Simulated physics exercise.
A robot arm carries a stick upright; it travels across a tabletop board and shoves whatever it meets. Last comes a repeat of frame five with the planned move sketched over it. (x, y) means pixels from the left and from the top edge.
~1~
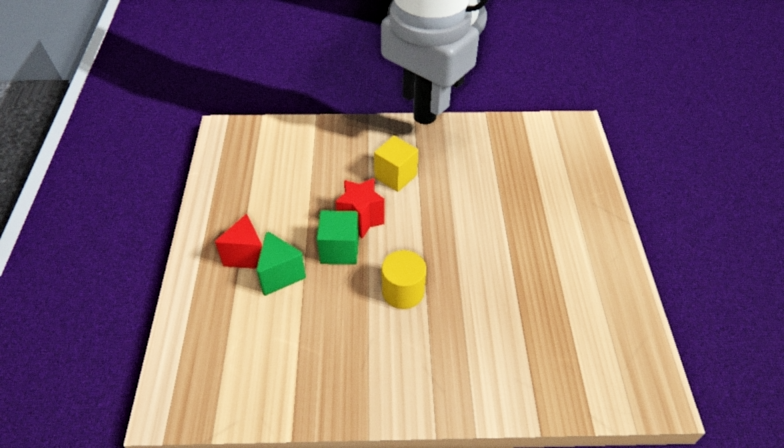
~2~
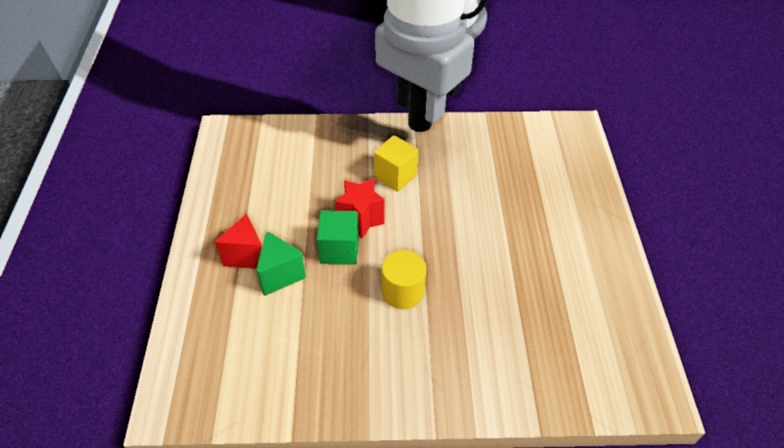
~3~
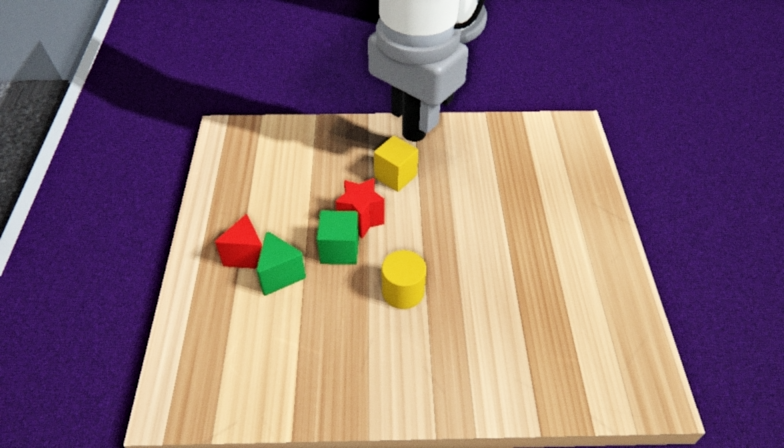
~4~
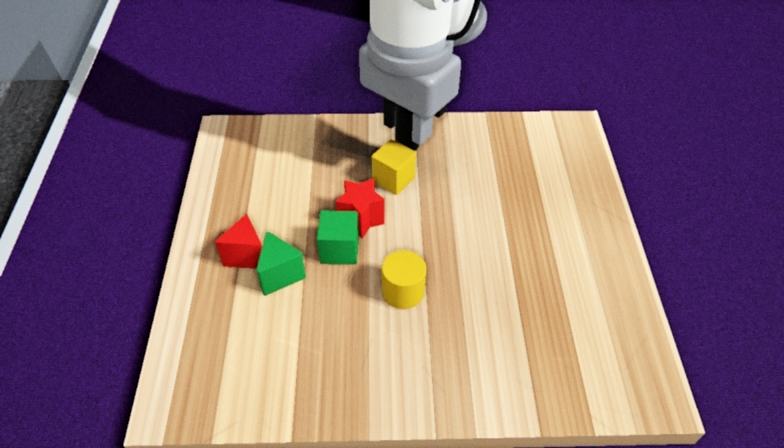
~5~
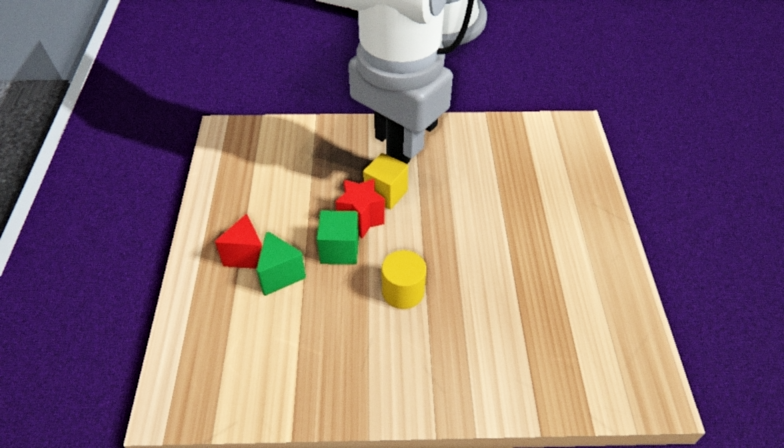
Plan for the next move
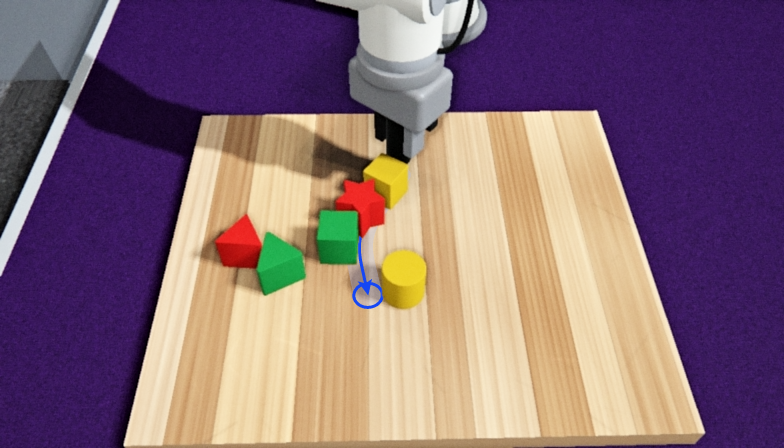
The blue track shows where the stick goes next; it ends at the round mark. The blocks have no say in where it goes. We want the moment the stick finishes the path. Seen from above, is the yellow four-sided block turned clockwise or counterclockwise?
Looking down, it rotates clockwise.
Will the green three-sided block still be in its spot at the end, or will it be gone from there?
It's moved.
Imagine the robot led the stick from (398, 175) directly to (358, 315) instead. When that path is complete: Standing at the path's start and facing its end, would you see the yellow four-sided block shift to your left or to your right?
Shifted right.
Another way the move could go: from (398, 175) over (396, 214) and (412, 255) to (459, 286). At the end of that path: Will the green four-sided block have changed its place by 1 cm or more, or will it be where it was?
By the last moment, the green four-sided block will have left its place.
The drawn path runs from (398, 175) via (374, 209) and (359, 249), ending at (368, 295).
What follows on the original path. One third of the way, stick (373, 194); green three-sided block (272, 253), turned 15° clockwise; green four-sided block (317, 260); red star-shaped block (331, 228), turned 25° anticlockwise; yellow four-sided block (353, 203), turned 20° clockwise.
Two thirds of the way, stick (359, 233); green three-sided block (267, 257), turned 35° clockwise; green four-sided block (292, 306); red star-shaped block (309, 271), turned 20° anticlockwise; yellow four-sided block (335, 244), turned 20° clockwise.
At the end, stick (367, 280); green three-sided block (265, 260), turned 55° clockwise; green four-sided block (266, 329), turned 25° clockwise; red star-shaped block (294, 296); yellow four-sided block (333, 276), turned 50° clockwise.
